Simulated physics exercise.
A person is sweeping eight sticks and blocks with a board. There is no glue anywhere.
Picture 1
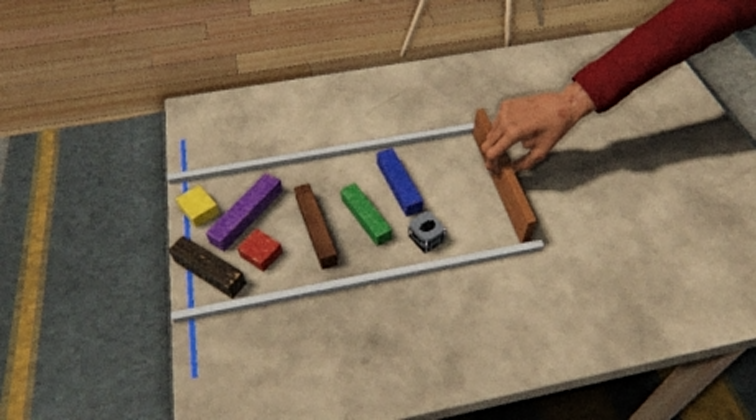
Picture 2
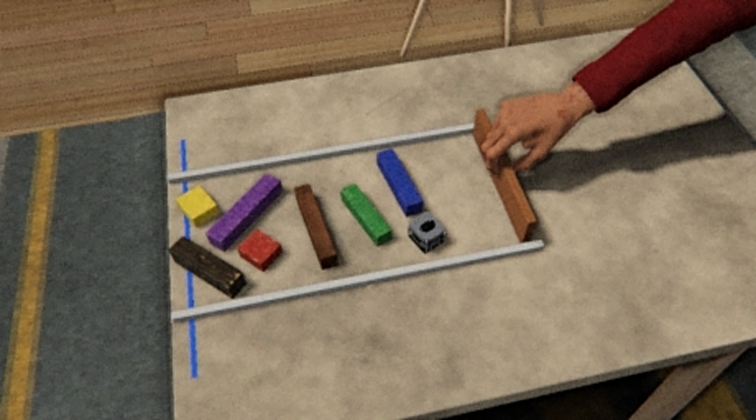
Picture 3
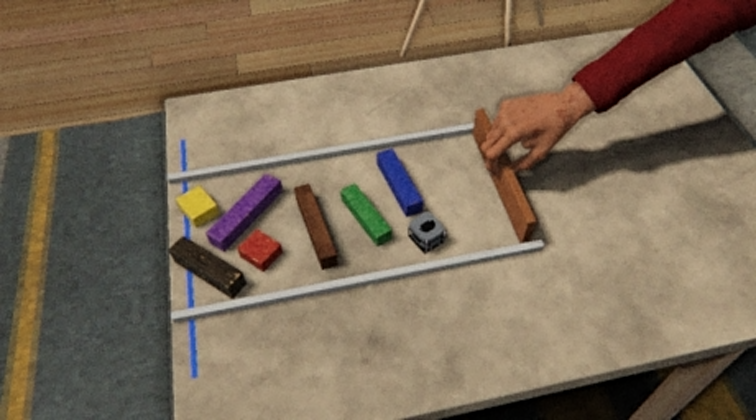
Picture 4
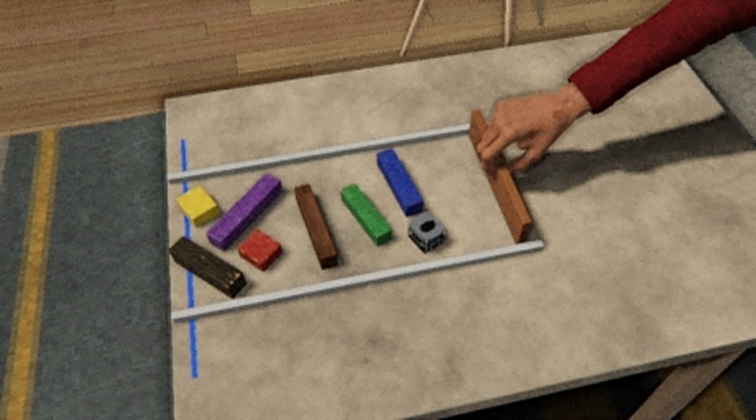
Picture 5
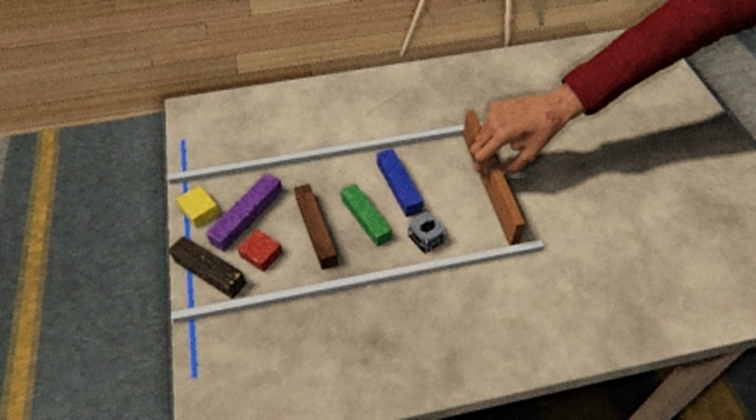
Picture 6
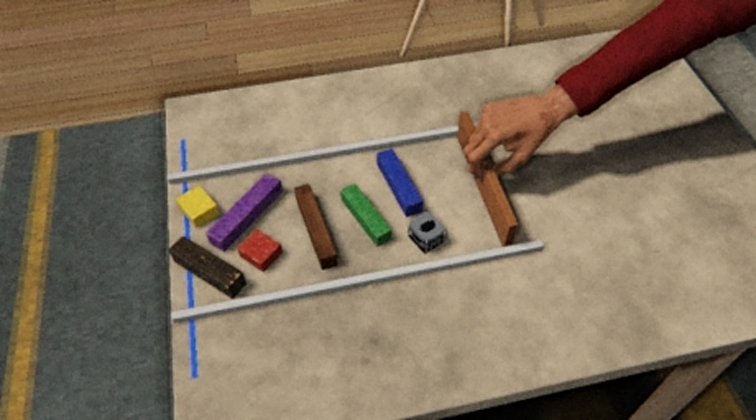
The clip opens on a tabletop where eight colored sticks and blocks lie between two pale rails, some near a blue line at left, while a hand in a red sleeve holds a board at right. The hand stays still at first, then slides the board slightly left, touching none of the pieces, which remain in place.
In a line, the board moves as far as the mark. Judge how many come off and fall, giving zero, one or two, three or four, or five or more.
Number falling: Five or more.
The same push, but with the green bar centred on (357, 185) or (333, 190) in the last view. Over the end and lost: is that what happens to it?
Trial 1: Off; trial 2: Off.
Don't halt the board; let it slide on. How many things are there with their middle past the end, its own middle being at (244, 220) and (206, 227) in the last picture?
Expected counts: 3, then 5.
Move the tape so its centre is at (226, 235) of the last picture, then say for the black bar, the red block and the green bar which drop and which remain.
Lab note - black bar toppled, red block toppled, green bar not toppled.
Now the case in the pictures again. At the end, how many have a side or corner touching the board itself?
Well, it touches 2.
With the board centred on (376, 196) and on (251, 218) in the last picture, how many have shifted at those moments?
Answer - first 3, then 8.
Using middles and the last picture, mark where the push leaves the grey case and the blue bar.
Taking them in turn, first comes (174, 281), then (176, 222).
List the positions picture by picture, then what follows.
The first picture shows yellow block (198, 206); black bar (207, 266); purple bar (246, 211); board (502, 174); tape (188, 242).
The second picture shows black bar (207, 267); blue bar (399, 182).
The third picture shows purple bar (246, 211); brown stick (315, 225).
The fourth picture shows yellow block (198, 206); red block (260, 251).
The fifth picture shows black bar (207, 267); board (491, 175).
The sixth picture shows yellow block (198, 206); black bar (207, 267); purple bar (246, 211); board (485, 177); tape (188, 242).
Early on, none off yet; yellow block at rest near (198, 206); black bar at rest near (207, 267); purple bar at rest near (246, 211).
Finally, the number that fall off is five or more; lost, green bar, brown stick, red block, purple bar, black bar and yellow block.
